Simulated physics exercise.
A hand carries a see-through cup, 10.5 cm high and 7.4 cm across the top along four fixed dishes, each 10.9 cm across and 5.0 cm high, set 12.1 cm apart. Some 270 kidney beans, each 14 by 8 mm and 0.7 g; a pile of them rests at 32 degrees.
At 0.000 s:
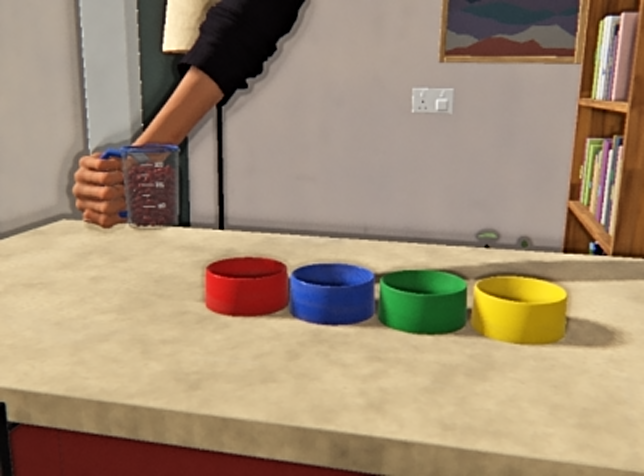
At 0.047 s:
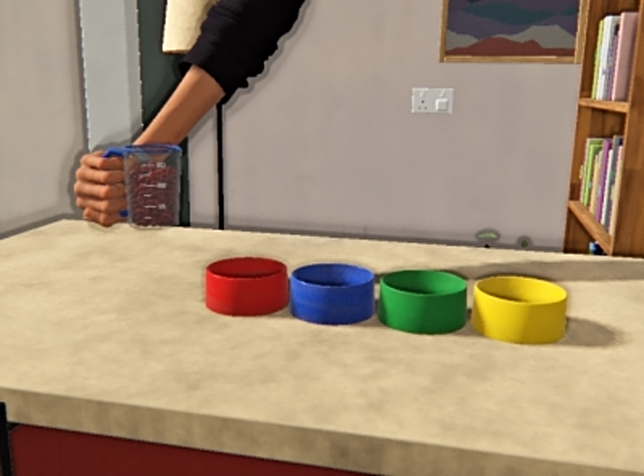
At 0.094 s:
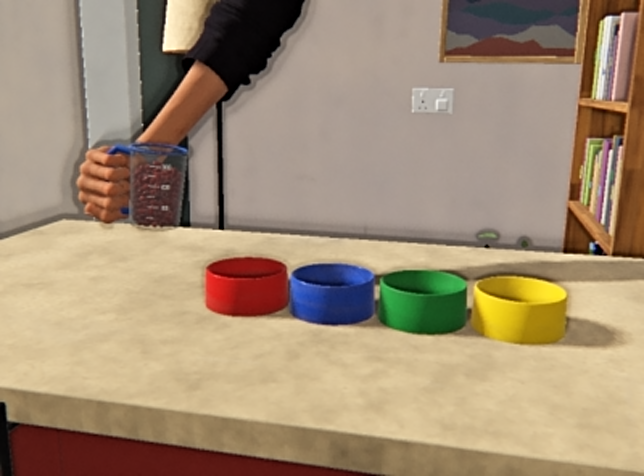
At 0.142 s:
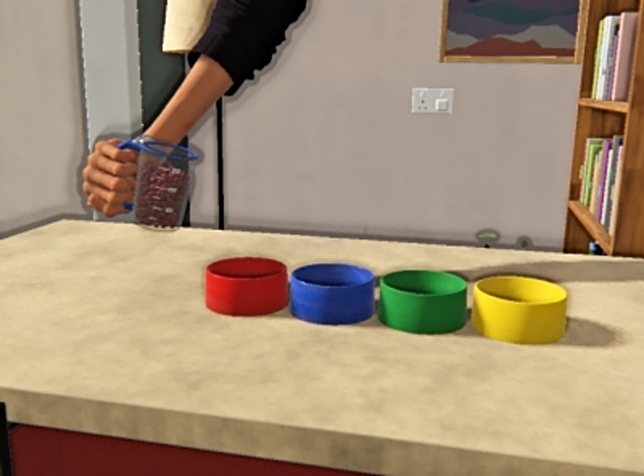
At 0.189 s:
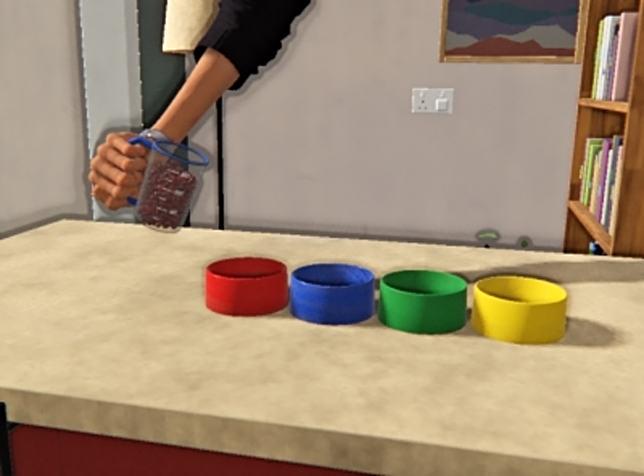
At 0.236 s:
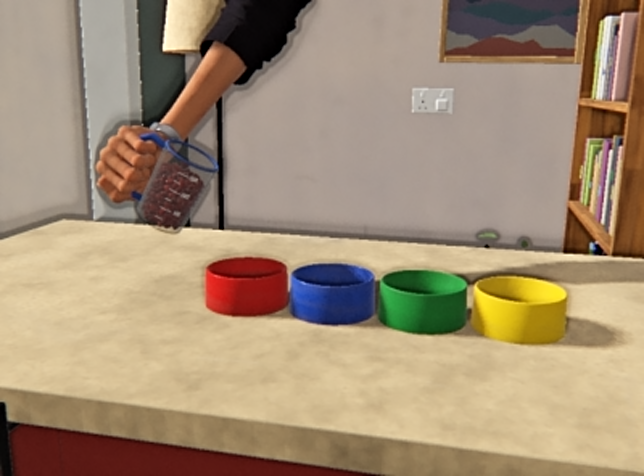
A hand tilts a clear cup of dark red beans rightward near four colored dishes.
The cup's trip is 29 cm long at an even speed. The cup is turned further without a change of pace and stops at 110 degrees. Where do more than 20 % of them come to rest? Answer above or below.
Red: Below, blue: Above, green: Above, yellow: Below, counter: Below.
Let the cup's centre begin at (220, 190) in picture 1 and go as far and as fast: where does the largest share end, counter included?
Most goes to: Green.
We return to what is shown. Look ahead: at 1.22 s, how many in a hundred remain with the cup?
About 30 per cent.
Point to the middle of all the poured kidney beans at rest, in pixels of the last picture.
Near (352, 303).
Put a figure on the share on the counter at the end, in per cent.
About 10 per cent.
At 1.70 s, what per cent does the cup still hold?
Roughly 0 per cent.
After 0.83 s, tilt 110 degrees; cup holds 75 %, blue 15 %.
After 1.22 s, tilt 110 degrees; cup holds 30 %, blue 65 %.
After 1.70 s, tilt 110 degrees; cup holds 0 %, blue 65 %, green 25 %.
At rest (2.3 s), red 0 %, blue 65 %, green 25 %, yellow 0 %, counter 10 %.
